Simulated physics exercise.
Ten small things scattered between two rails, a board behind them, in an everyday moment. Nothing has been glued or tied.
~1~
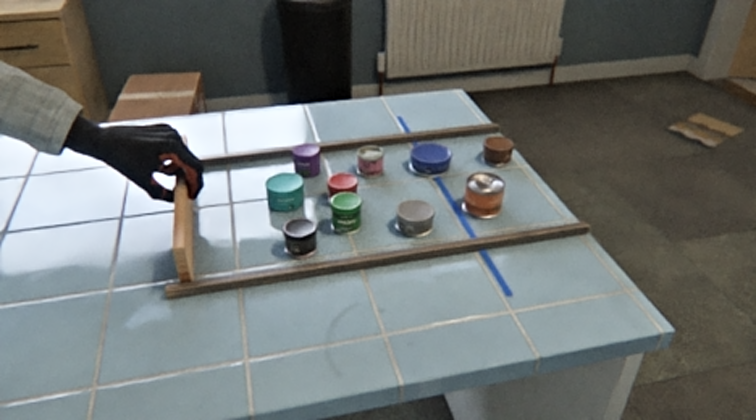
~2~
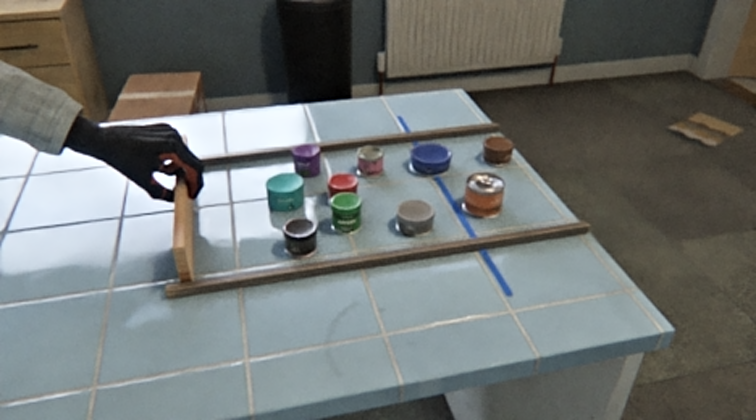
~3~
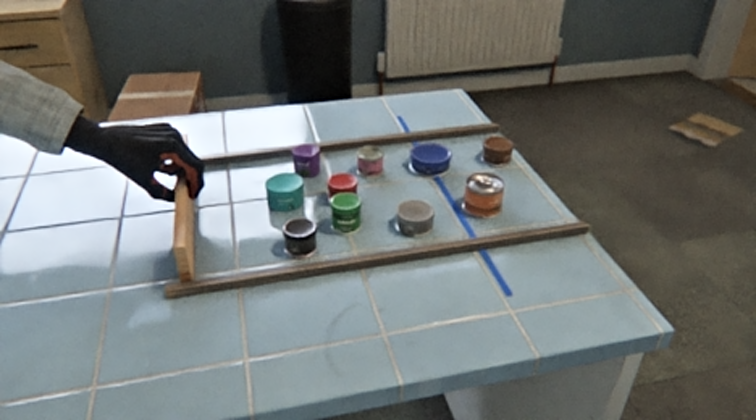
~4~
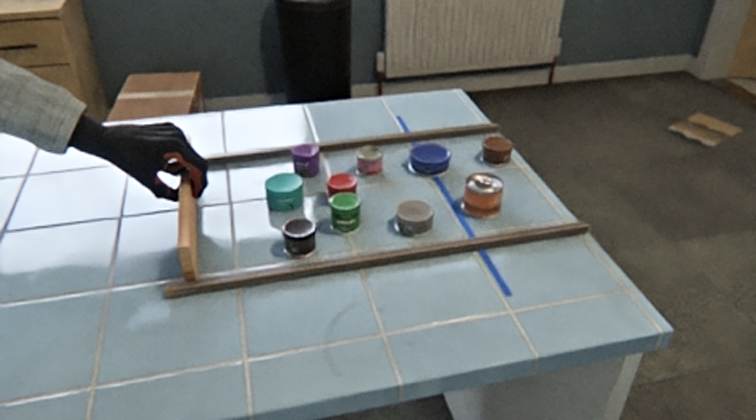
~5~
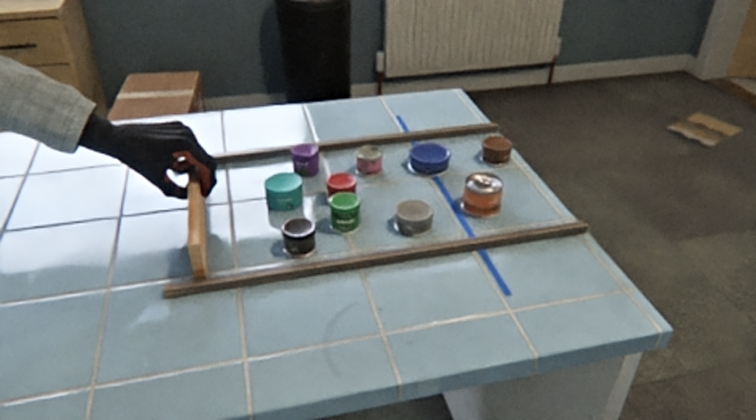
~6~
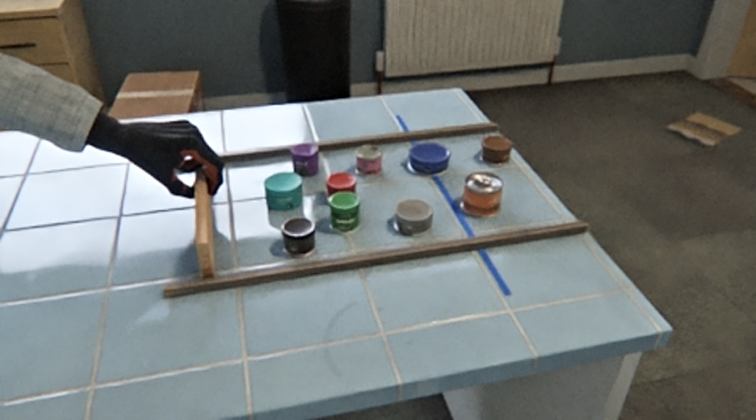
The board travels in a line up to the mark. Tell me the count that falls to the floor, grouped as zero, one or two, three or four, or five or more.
The count is zero.
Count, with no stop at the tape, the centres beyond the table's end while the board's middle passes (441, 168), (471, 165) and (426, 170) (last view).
0; 1; 0.
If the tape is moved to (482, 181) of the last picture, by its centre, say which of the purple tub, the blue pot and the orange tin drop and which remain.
The purple tub? It is safe. The blue pot? It is safe. The orange tin? It is safe.
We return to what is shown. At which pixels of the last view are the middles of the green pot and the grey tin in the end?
(474, 201) and (507, 210), approximately.
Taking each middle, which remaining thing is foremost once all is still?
Ending up nearest is the brown tin.
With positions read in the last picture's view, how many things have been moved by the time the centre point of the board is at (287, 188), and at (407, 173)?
First 2, after that 9.
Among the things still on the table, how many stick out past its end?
The count is 0.
Early on, none off yet; brown tin at rest near (496, 151); orange tin at rest near (482, 195); blue pot at rest near (429, 159).
Finally, the number that fall off is zero.
